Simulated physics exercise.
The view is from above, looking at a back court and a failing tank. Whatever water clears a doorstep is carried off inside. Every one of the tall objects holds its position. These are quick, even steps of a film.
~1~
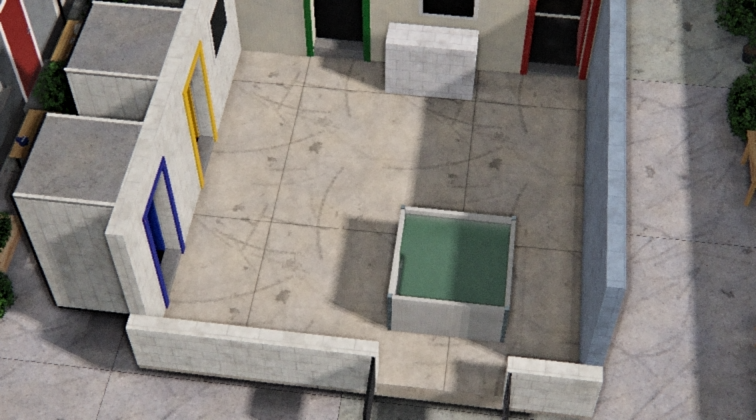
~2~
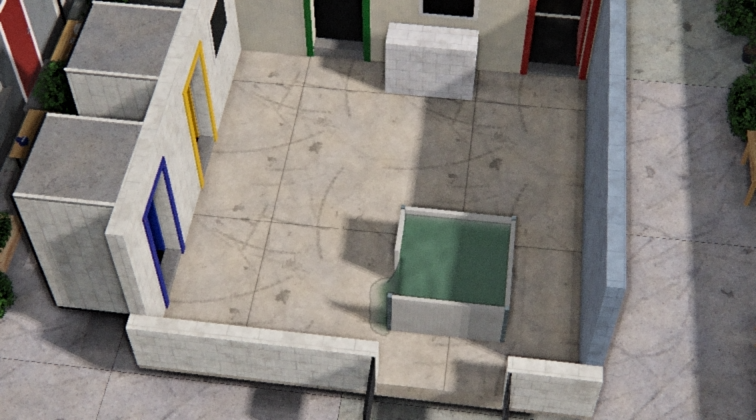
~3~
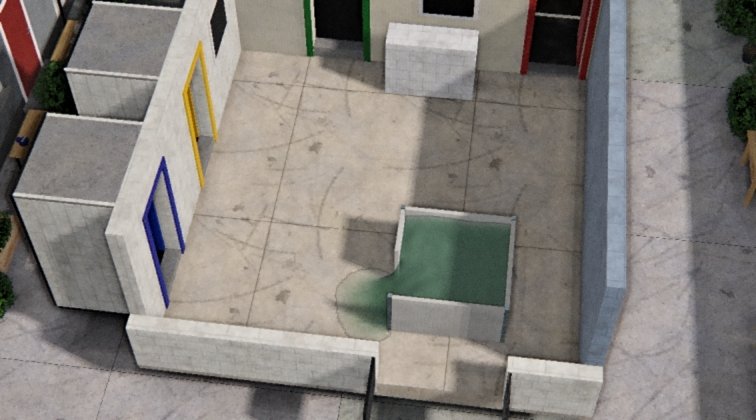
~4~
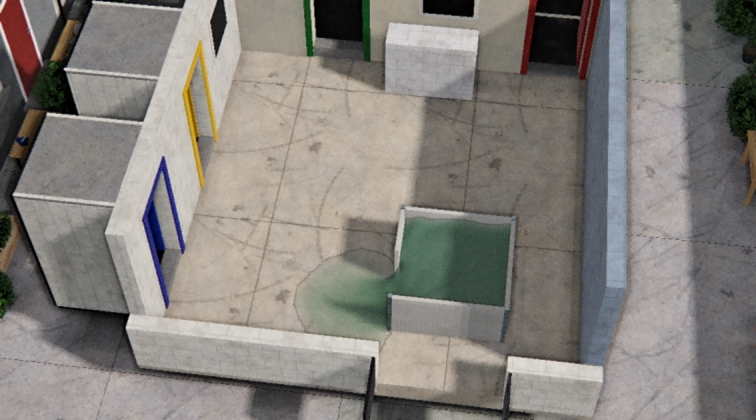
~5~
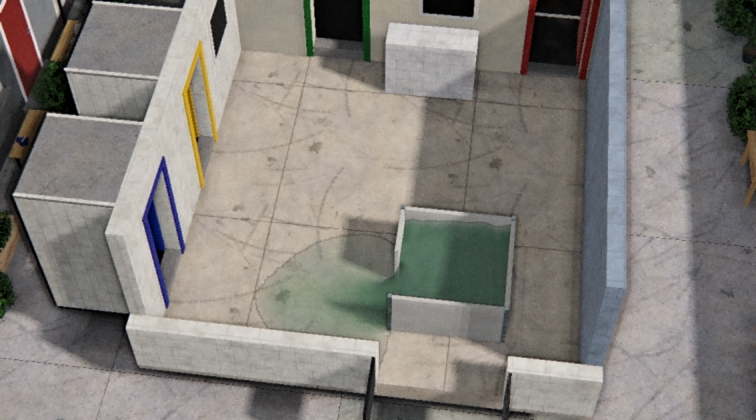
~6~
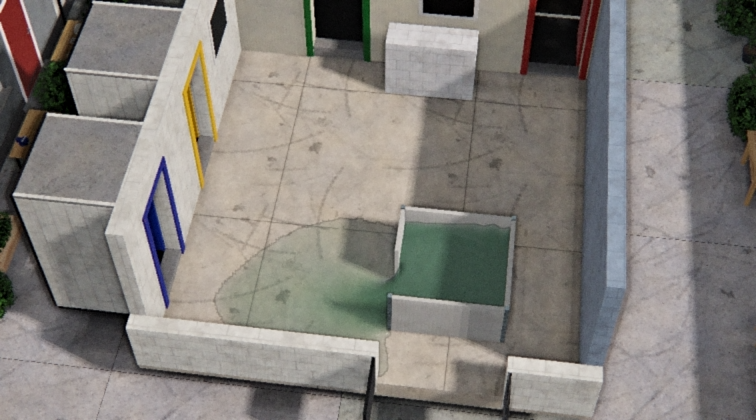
In a walled back court seen from above, an open tank of green water stands still, then water pours from a gap in its left side and spreads leftward across the paved floor in a widening pool.
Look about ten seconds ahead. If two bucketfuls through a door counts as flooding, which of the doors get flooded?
The blue door gets flooded; the yellow door does not get flooded; the green door does not get flooded; the red door does not get flooded.
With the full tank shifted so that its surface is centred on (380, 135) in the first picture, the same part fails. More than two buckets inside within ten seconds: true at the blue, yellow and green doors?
Here's what I see: The blue door never reaches it, while the yellow door gets beyond it and the green door never reaches it.
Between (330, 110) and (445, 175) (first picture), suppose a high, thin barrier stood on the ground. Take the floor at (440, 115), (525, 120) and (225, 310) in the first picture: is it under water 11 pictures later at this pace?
Log, spots one to three: Spared; spared; swamped.
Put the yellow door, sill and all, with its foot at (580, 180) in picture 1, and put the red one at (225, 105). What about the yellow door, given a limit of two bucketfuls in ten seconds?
Yellow is not flooded.
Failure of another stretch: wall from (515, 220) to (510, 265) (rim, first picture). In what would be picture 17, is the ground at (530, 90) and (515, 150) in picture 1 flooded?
Order as given: Inundated, then inundated.
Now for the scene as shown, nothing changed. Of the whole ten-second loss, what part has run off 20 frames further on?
Around 65 % of the total, roughly.
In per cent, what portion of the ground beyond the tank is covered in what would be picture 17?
Around 30 percent, give or take.
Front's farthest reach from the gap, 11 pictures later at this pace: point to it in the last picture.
The front's farthest point is close to (222, 119).
A moment on, water covers 25 % of the floor; the blue door under two buckets in, the yellow door not reached, the green door not reached, the red door not reached.
Next, water covers 30 % of the floor; the blue door over two buckets in, the yellow door wet at the sill, nothing in, the green door not reached, the red door not reached.
Then, water covers 40 % of the floor; the blue door far over two buckets in, the yellow door wet at the sill, nothing in, the green door not reached, the red door not reached.
Later, water covers 55 % of the floor; the blue door far over two buckets in, the yellow door wet at the sill, nothing in, the green door wet at the sill, nothing in, the red door not reached.
In the end, water covers 85 % of the floor; the blue door far over two buckets in, the yellow door wet at the sill, nothing in, the green door wet at the sill, nothing in, the red door wet at the sill, nothing in.
